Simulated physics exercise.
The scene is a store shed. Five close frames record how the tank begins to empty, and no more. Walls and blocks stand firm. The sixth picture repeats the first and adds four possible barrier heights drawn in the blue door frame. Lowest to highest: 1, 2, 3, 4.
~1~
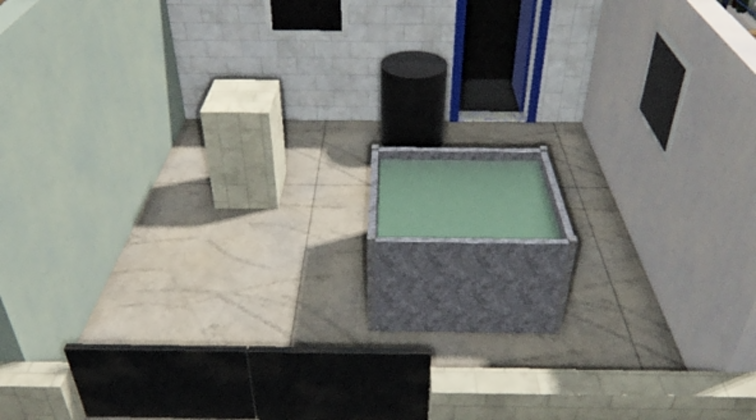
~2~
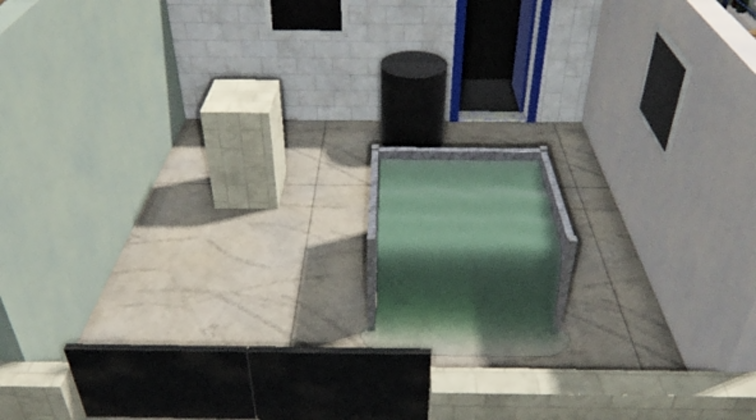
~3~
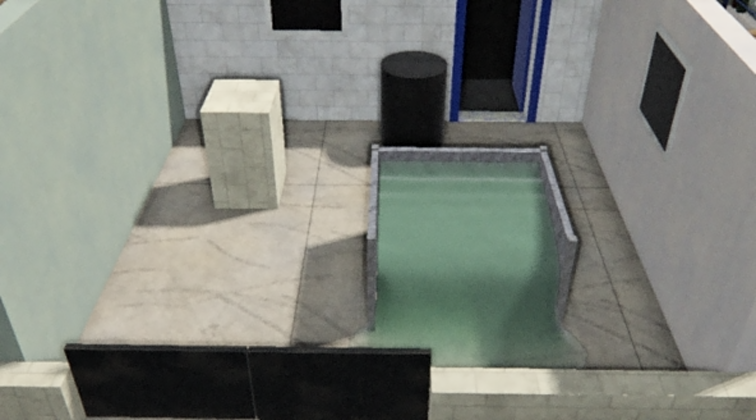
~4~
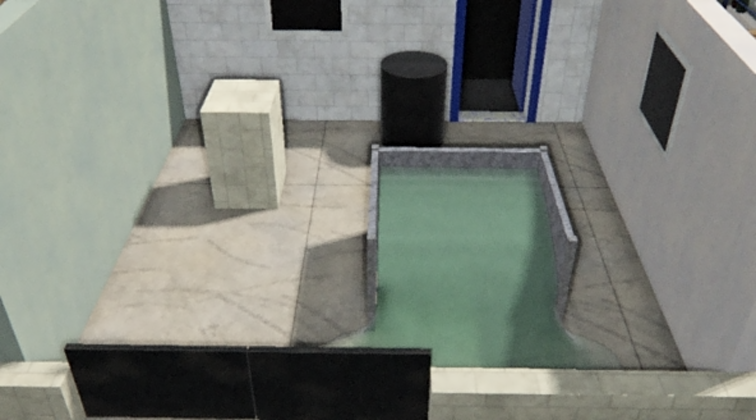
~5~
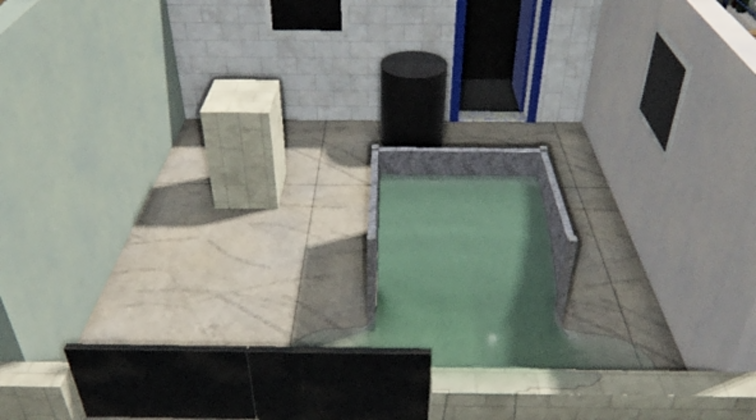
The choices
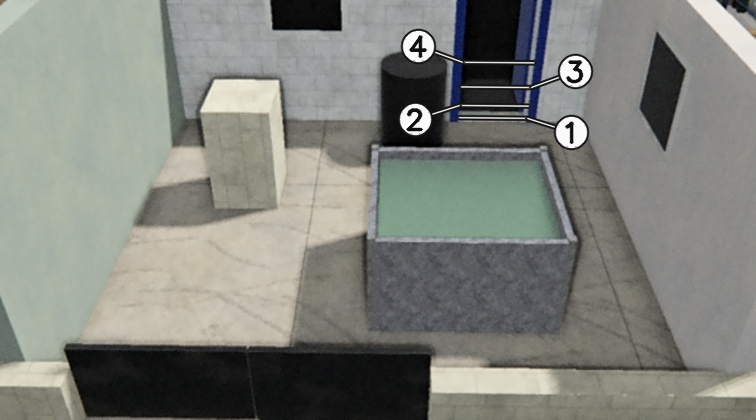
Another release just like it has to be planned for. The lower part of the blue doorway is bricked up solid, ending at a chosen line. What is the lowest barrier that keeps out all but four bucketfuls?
2 is the one.
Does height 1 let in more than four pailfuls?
Yes, it does.
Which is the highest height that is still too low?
The answer is 1.
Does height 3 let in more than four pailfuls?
No.
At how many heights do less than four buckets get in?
Three.
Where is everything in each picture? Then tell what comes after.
Water in the tank at rest, its middle at (464, 198); foot of the blue doorway at (492, 121); shut gate at (250, 360), in the first frame.
In the second frame, 2 % of the ground under water, visible out to (563, 335).
In the third frame, 5 % of the ground under water, visible out to (560, 325).
In the fourth frame, 10 % of the ground under water, visible out to (366, 330).
Water covers 13 % of the ground, its front hidden from here, in the fifth frame.
In white, 1 at (493, 118); 2 at (494, 105); 3 at (496, 87); 4 at (498, 62); from the bottom up 1, 2, 3, 4.
Choosing 1, some 20 bucketfuls get in.
Choosing 2, a splash gets over, under a bucket.
Choosing 3, nothing gets over.
Choosing 4, nothing gets over.
